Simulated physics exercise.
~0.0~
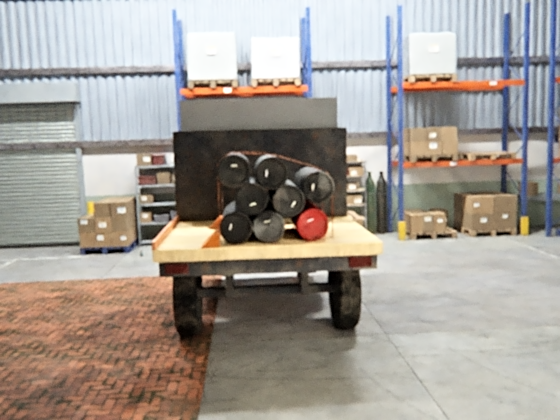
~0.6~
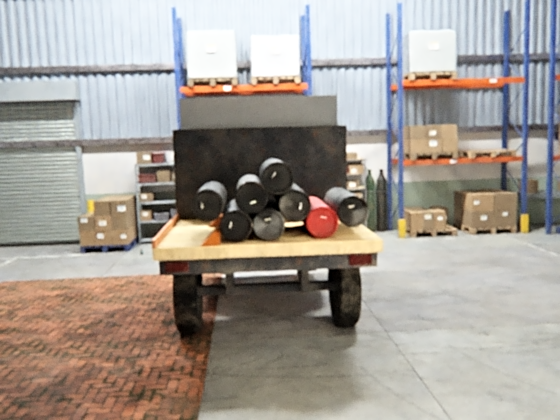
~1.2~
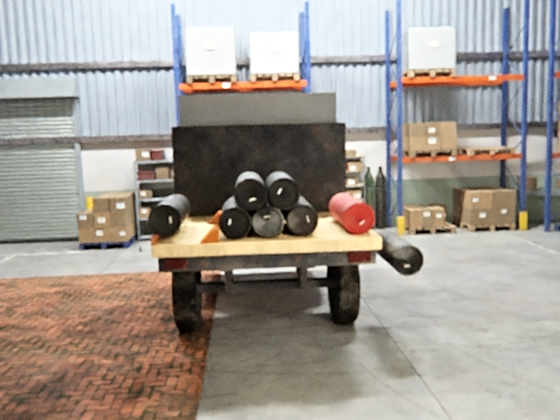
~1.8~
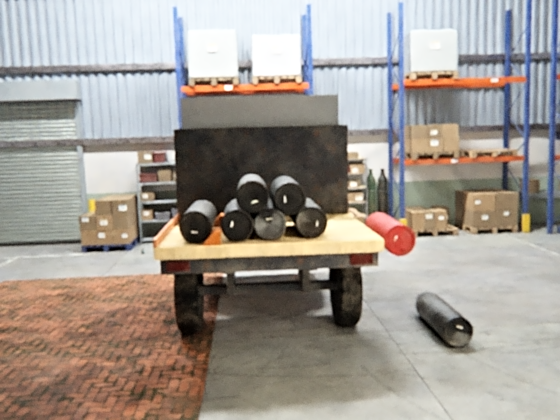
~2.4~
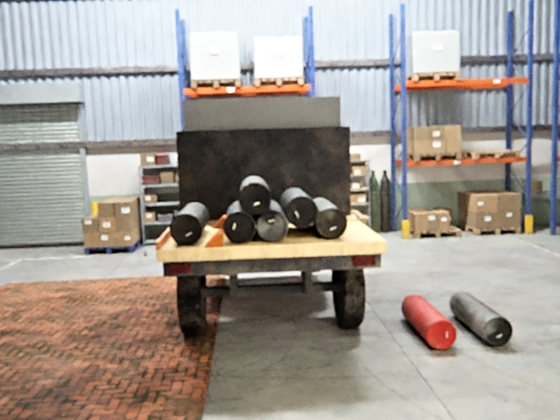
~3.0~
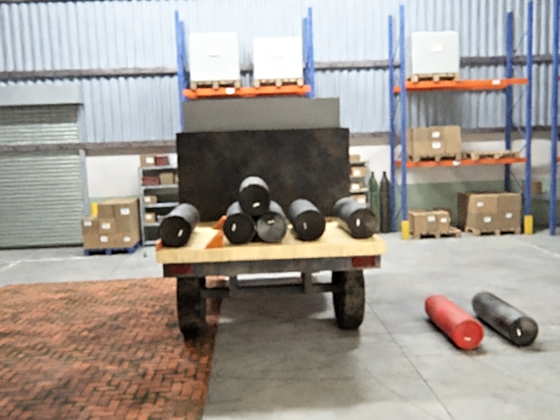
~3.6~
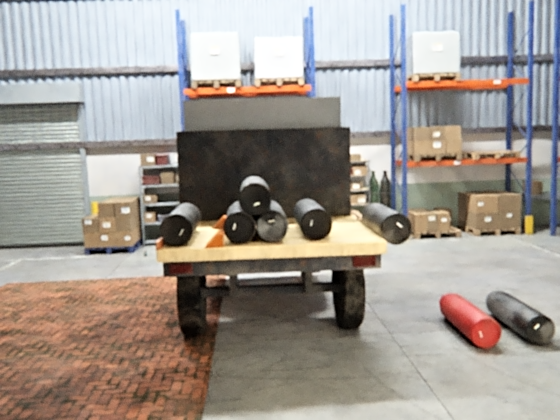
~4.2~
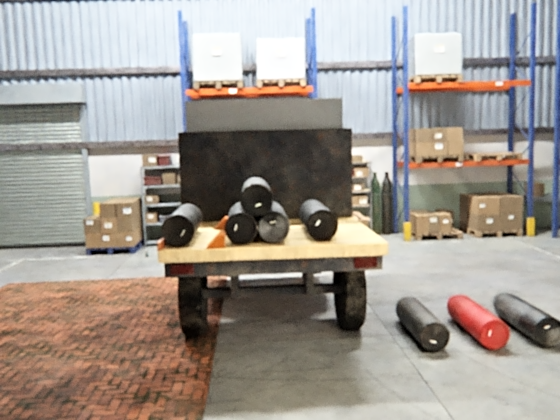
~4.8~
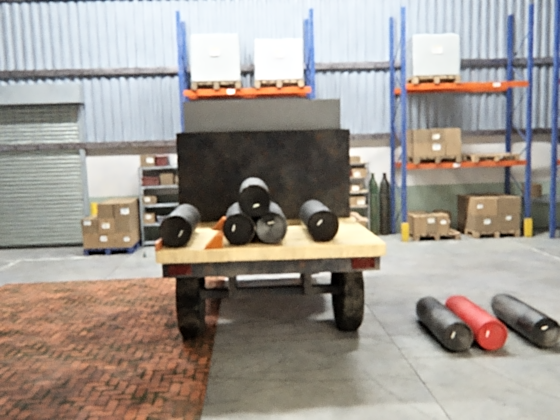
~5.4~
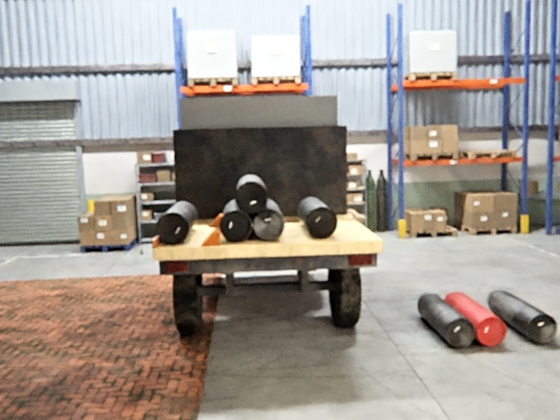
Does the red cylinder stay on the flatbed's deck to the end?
No, it rolls off the right side of the deck and ends up on the floor, lying between two black cylinders.
The clip opens on the back of a flatbed parked in a warehouse, with black cylinders and a single red one stacked on its wooden deck. The stack slumps and spreads sideways, and a black cylinder goes over the right edge first. The red one rolls after it and drops off the same side, landing next to it on the concrete. Another black cylinder then rolls to the right edge and falls too, ending up to the left of the red one. At the end three cylinders lie side by side on the floor, while five remain on the deck, one resting on top of two others.
